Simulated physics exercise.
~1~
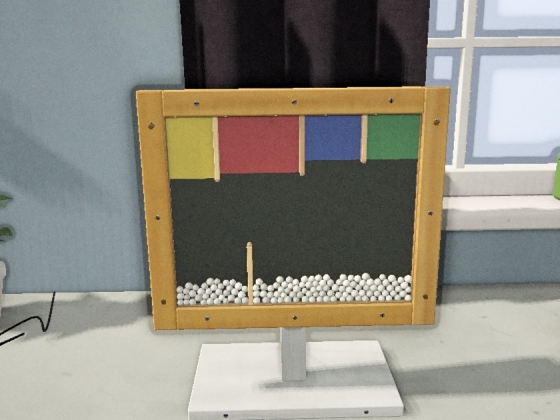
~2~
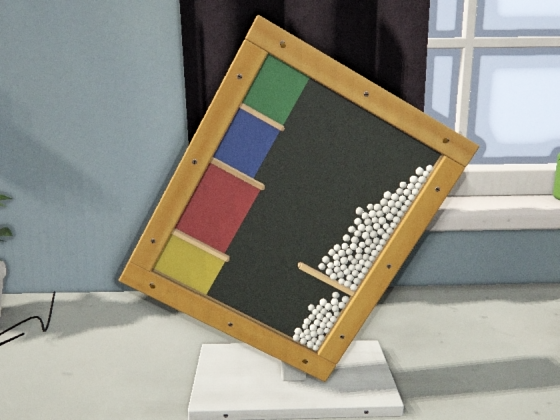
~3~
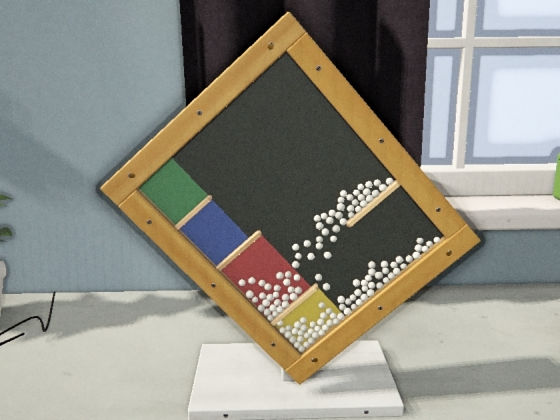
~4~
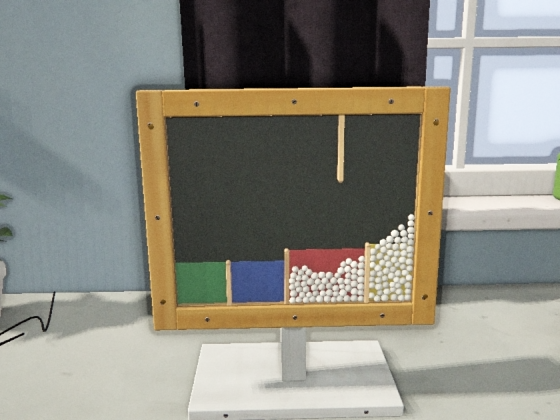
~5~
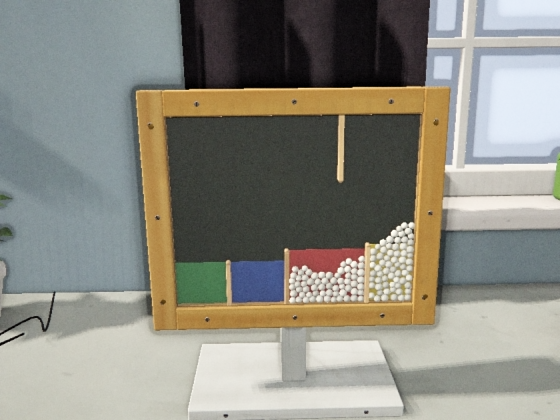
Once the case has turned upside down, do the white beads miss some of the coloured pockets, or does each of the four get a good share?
They miss two of them. The red and yellow pockets each end up with a good share of the beads, while the green and blue ones get none.
A wooden-framed case of small white beads turned counterclockwise until it was upside down, sending the beads sliding along its side and tumbling past a divider, and they settled in the red and yellow pockets while green and blue stayed empty.
